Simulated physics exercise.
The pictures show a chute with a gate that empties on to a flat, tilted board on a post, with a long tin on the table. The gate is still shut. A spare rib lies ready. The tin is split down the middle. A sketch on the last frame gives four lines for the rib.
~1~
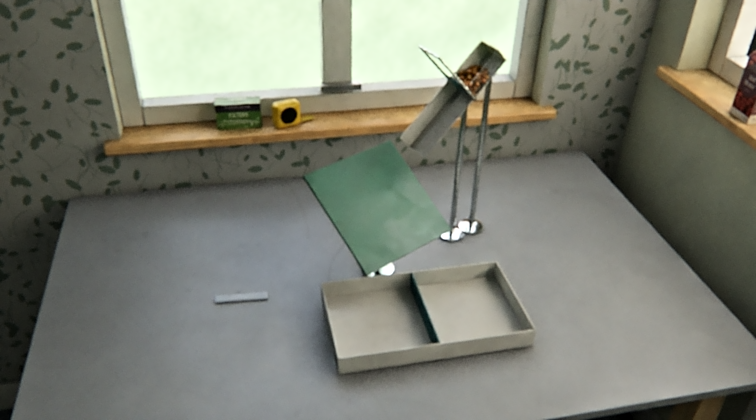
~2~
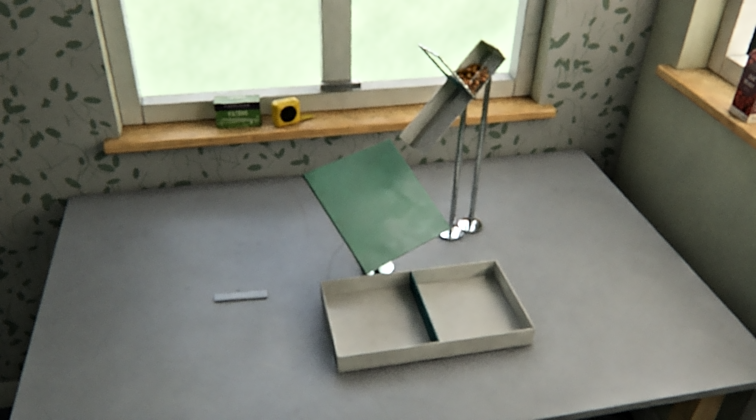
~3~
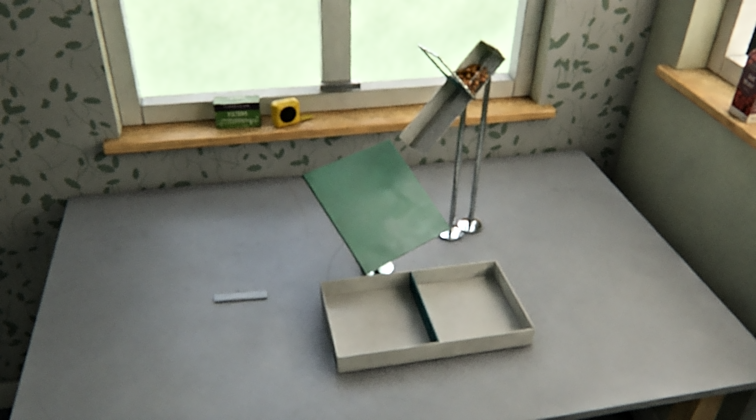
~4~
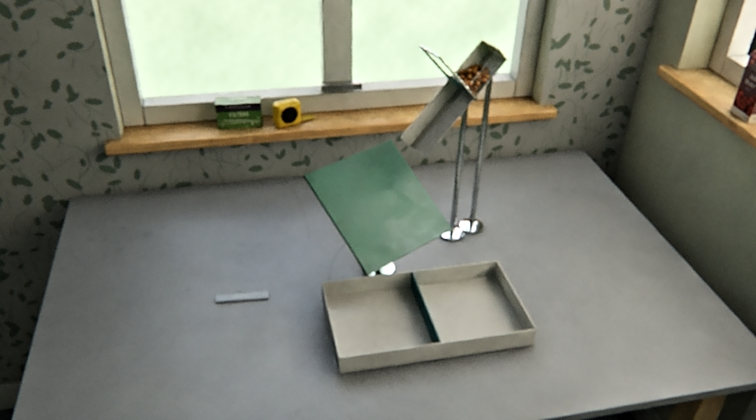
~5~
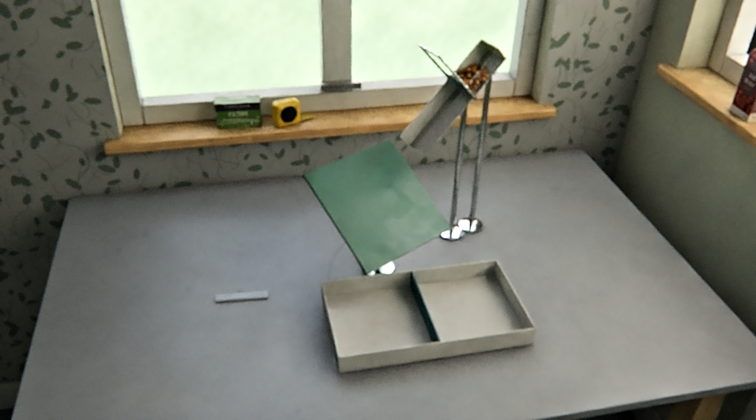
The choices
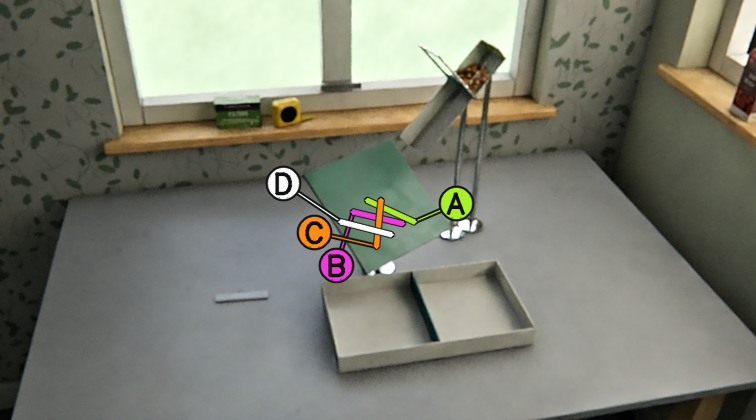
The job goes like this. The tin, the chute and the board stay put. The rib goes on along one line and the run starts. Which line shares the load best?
The best line is C.
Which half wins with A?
Right.
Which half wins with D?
Right.
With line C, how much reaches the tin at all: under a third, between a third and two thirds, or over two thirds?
Line C gives over two thirds.
On the marked copy, line A from (367, 200) to (414, 221); line B from (353, 212) to (402, 223); line C from (380, 200) to (376, 246); line D from (340, 221) to (391, 234).
If A is chosen, of what is caught, a small part in the left half, nearly all in the right.
If B is chosen, of what is caught, a stray few in the left half, nearly all in the right.
If C is chosen, of what is caught, about two thirds in the left half, about a third in the right.
If D is chosen, of what is caught, a small part in the left half, most in the right.
